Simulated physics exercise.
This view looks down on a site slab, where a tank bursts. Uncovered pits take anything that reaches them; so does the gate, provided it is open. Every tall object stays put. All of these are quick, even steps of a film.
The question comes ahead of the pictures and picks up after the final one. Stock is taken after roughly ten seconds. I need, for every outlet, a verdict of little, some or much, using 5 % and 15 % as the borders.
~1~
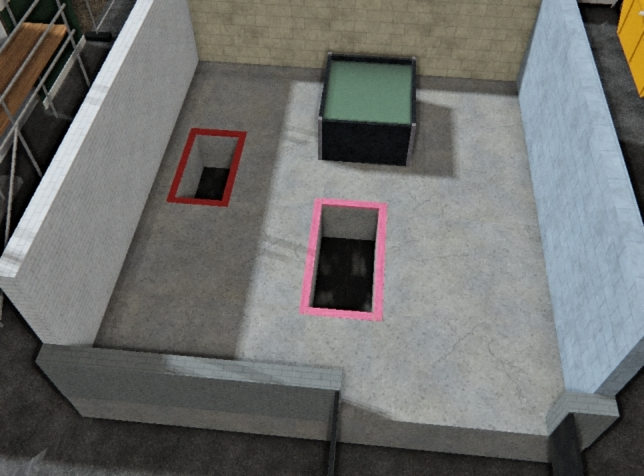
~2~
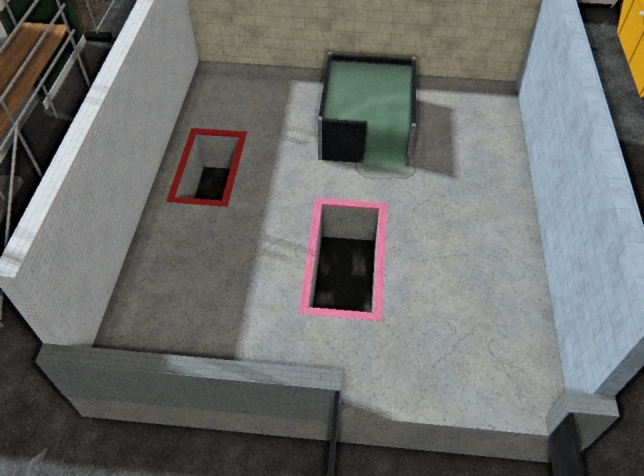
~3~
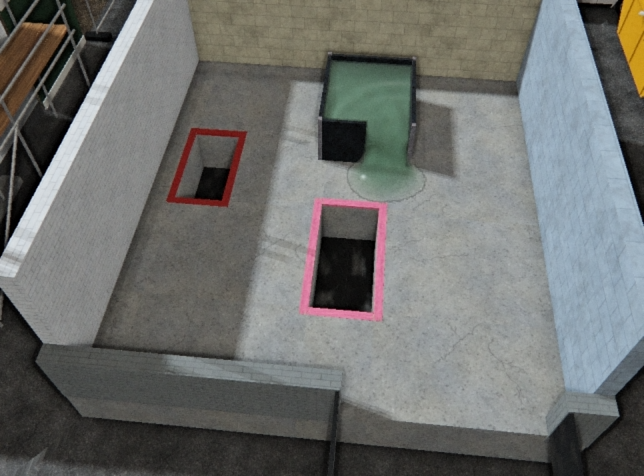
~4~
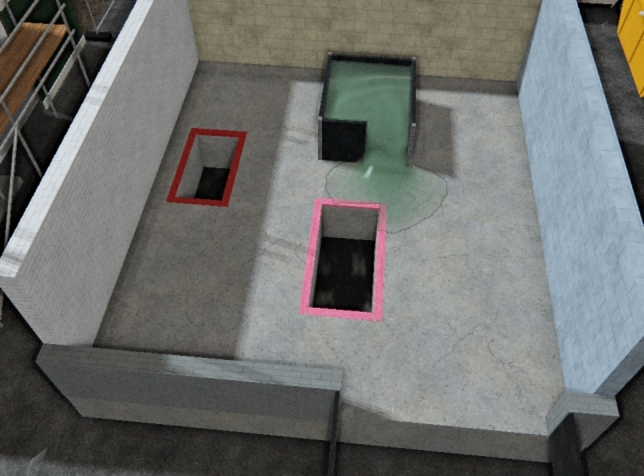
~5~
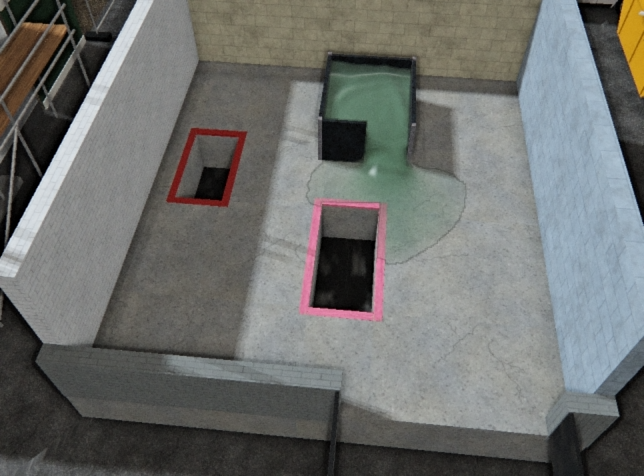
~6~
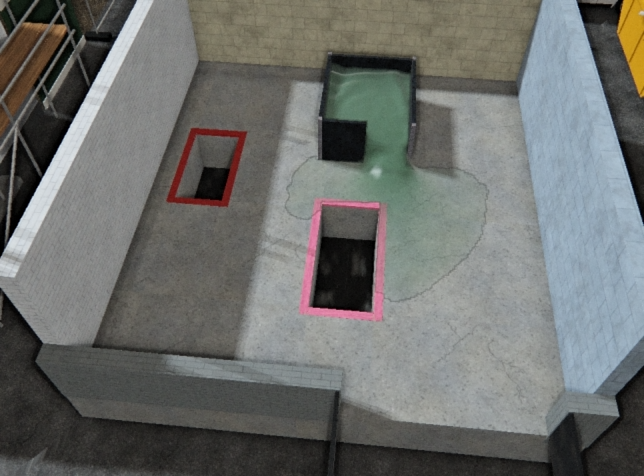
Verdicts: Gate, much; pink pit, much; red pit, little.
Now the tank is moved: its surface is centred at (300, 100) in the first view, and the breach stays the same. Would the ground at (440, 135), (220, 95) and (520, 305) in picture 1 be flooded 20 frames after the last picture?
Unflooded - unflooded - unflooded.
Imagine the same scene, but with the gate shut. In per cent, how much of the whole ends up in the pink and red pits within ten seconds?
Percent to pink: 45, percent to red: 2.
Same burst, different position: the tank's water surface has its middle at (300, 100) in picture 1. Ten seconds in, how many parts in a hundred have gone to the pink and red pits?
Shares - pink: 55 in a hundred; red: 6 in a hundred.
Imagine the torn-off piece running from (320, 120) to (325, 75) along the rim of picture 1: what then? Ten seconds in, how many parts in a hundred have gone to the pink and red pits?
Pink 2 %, red 60 %.
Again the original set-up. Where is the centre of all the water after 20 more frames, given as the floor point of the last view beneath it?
Centre point: Around (397, 181).
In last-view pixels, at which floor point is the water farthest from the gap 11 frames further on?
Pixel estimate: (558, 417).
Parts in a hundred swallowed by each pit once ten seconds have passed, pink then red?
36 and 0 per cent respectively.
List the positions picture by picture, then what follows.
Still water in the tank at (369, 92), in the first frame.
The front is at (412, 168), out from the gap at (386, 150), in the second frame.
Water pours out at (386, 152) and has run to (370, 197), in the third frame.
Water pours out at (386, 152) and has run to (396, 228), in the fourth frame.
The front is at (399, 257), out from the gap at (386, 152), in the fifth frame.
Water pours out at (386, 152) and has run to (394, 295), in the sixth frame.
A moment on, water covers 25 % of the floor; the gate 0 %, the pink pit 11 %, the red pit 0 %.
Next, water covers 30 % of the floor; the gate 5 %, the pink pit 18 %, the red pit 0 %.
Then, water covers 30 % of the floor; the gate 15 %, the pink pit 25 %, the red pit 0 %.
Later, water covers 25 % of the floor; the gate 27 %, the pink pit 32 %, the red pit 0 %.
In the end, water covers 25 % of the floor; the gate 35 %, the pink pit 36 %, the red pit 0 %.
